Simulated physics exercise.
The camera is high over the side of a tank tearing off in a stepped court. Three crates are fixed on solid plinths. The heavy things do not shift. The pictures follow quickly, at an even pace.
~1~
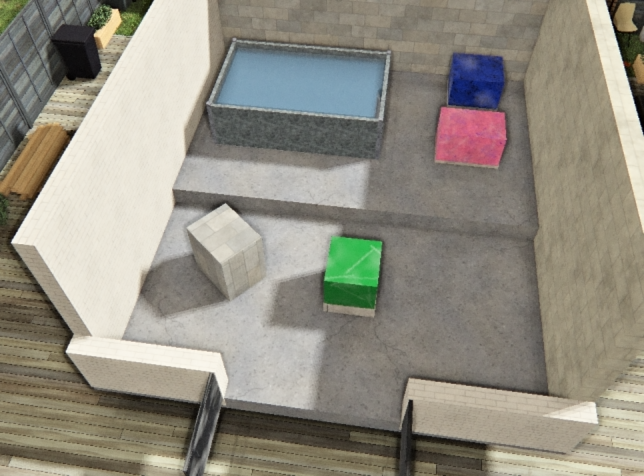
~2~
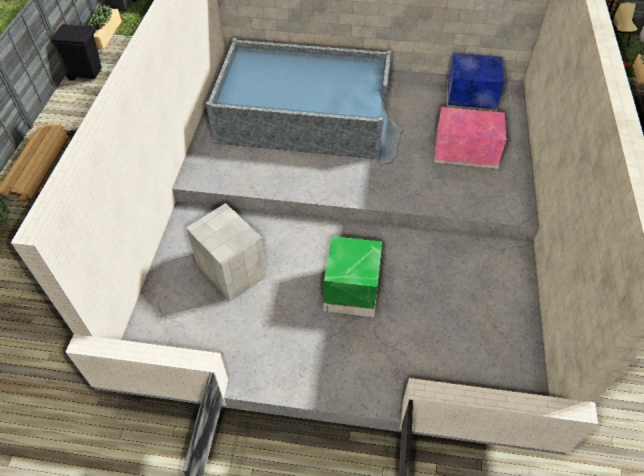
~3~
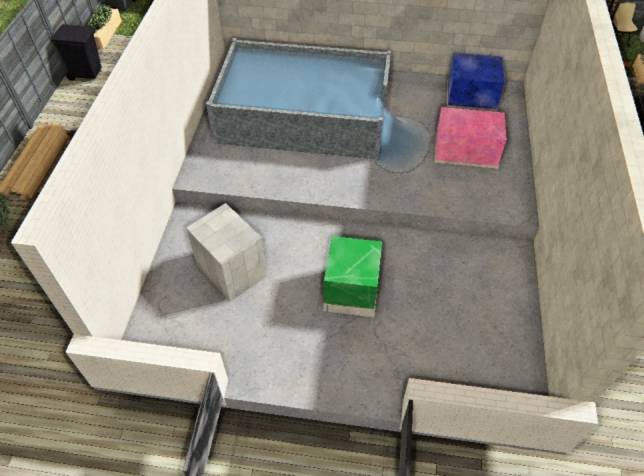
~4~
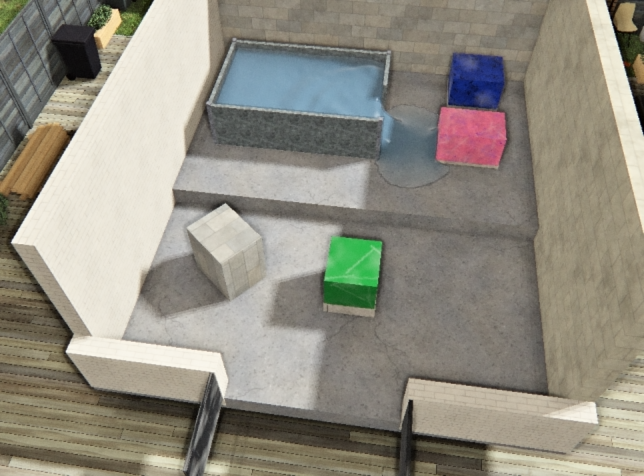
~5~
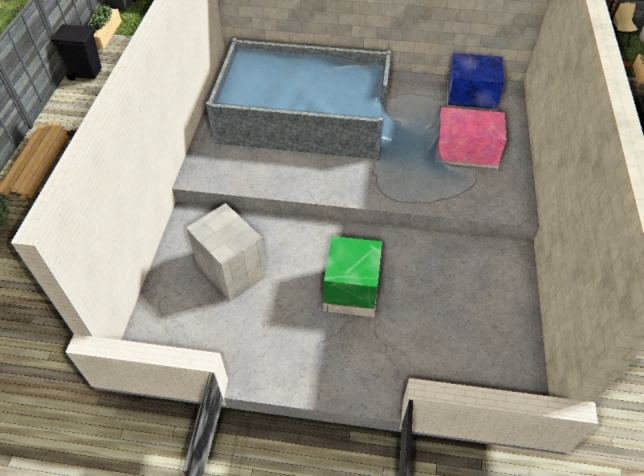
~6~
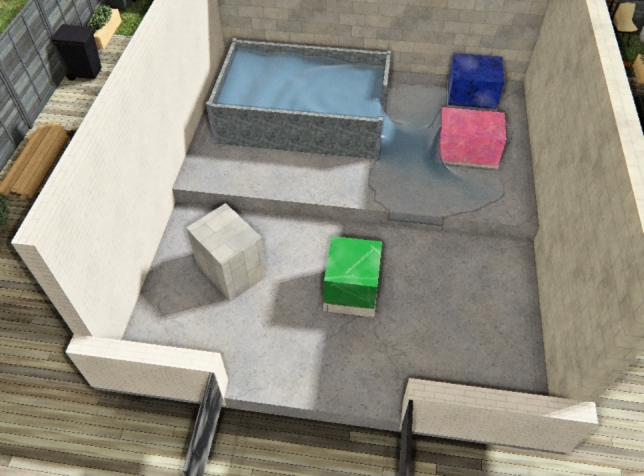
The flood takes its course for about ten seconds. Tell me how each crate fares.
The pink crate is soaked; the blue crate is soaked; the green crate keeps dry.
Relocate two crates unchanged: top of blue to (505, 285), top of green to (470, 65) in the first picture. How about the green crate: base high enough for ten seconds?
My reading: The green crate ends up wet.
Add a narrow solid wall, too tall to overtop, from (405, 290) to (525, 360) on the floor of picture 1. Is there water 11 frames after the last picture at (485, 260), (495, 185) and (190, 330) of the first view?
In that order: Covered, under water, clear.
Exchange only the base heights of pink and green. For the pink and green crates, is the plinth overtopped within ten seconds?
In short: The pink one is soaked, the green one is soaked.
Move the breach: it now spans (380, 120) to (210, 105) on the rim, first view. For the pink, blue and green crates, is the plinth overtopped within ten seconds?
One by one: Pink crate is spared; blue crate is safe; green crate takes water.
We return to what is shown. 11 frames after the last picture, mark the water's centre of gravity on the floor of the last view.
Around (353, 137).
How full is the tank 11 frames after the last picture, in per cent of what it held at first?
Close to 62 %.
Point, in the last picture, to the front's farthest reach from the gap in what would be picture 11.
Close to (529, 296).
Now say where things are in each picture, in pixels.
The first frame shows the open tank at (303, 82) is whole and still.
In the second frame, the front is at (388, 160), out from the gap at (378, 129).
In the third frame, the front is at (427, 139), out from the gap at (378, 129).
In the fourth frame, water pours out at (378, 130) and has run to a hidden place.
In the fifth frame, the front is at a hidden place, out from the gap at (378, 130).
In the sixth frame, the front is at a hidden place, out from the gap at (378, 130).
A moment on, water covers 25 % of the floor; the pink crate water round its plinth, the blue crate water round its plinth, the green crate not reached.
Next, water covers 45 % of the floor; the pink crate water round its plinth, the blue crate water round its plinth, the green crate water round its plinth.
Then, water covers 55 % of the floor; the pink crate water round its plinth, the blue crate water round its plinth, the green crate water round its plinth.
Later, water covers 85 % of the floor; the pink crate water round its plinth, the blue crate water round its plinth, the green crate water round its plinth.
In the end, water covers 90 % of the floor; the pink crate was topped, the blue crate was topped, the green crate stayed above the water.
